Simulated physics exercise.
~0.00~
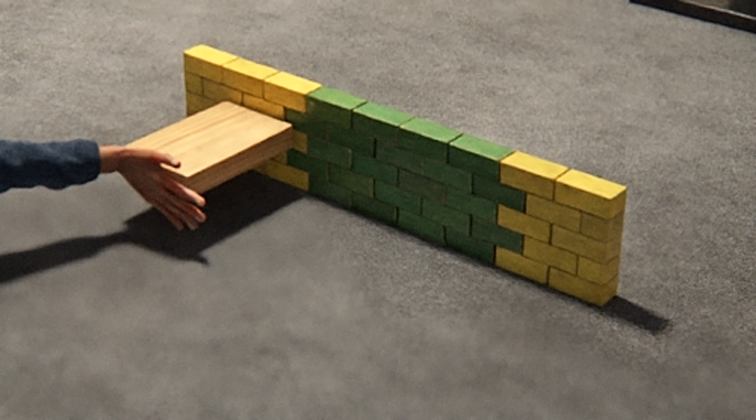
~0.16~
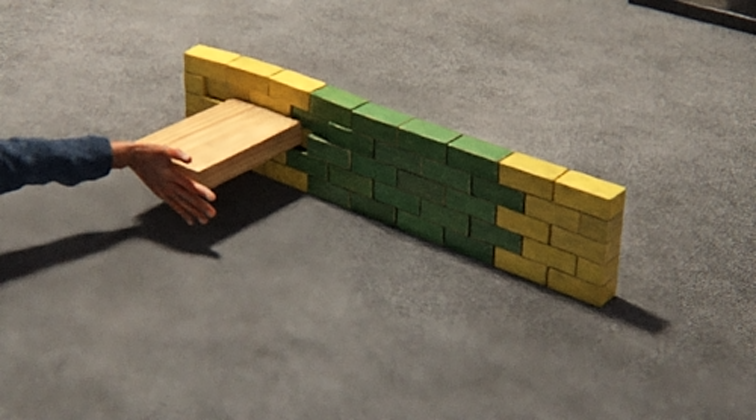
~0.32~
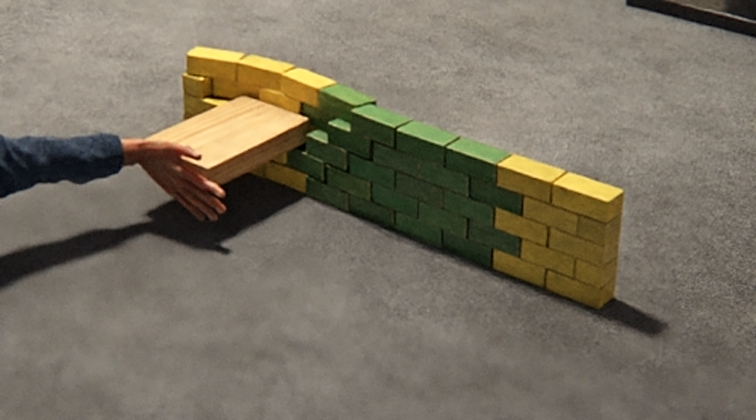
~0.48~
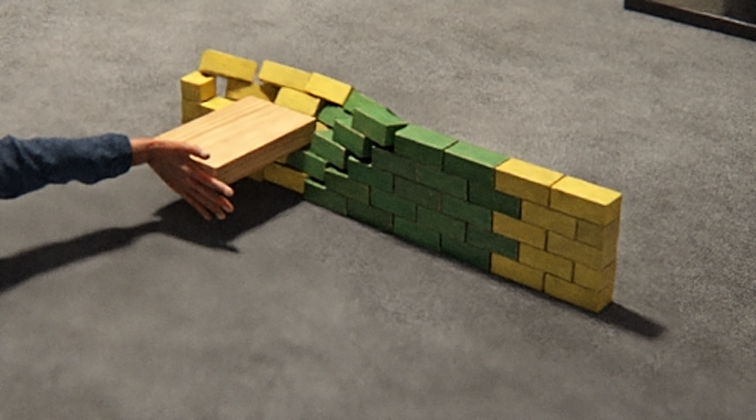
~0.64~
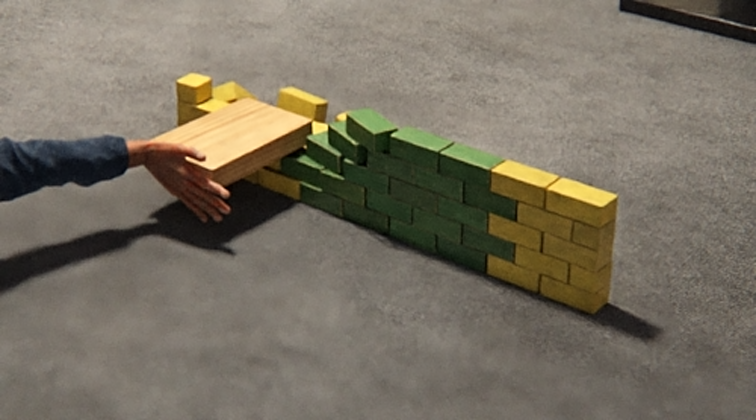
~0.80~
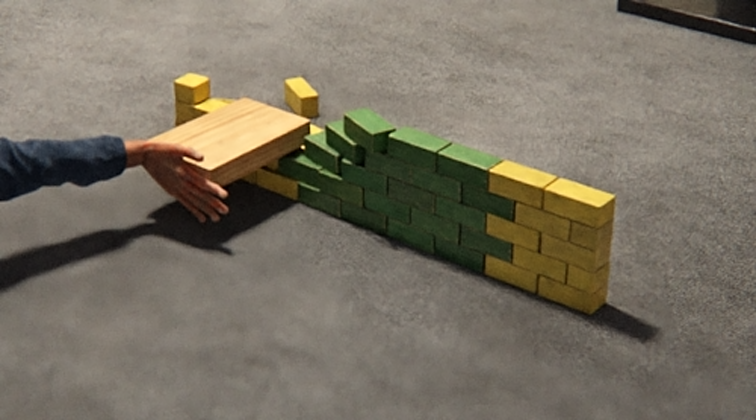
In the video, a hand pushes a level wooden block into the left part of a low wall of yellow and green toy blocks, which bulges and breaks, several pieces tumbling behind it, while the right part stays standing and the hand stops, still holding the block.
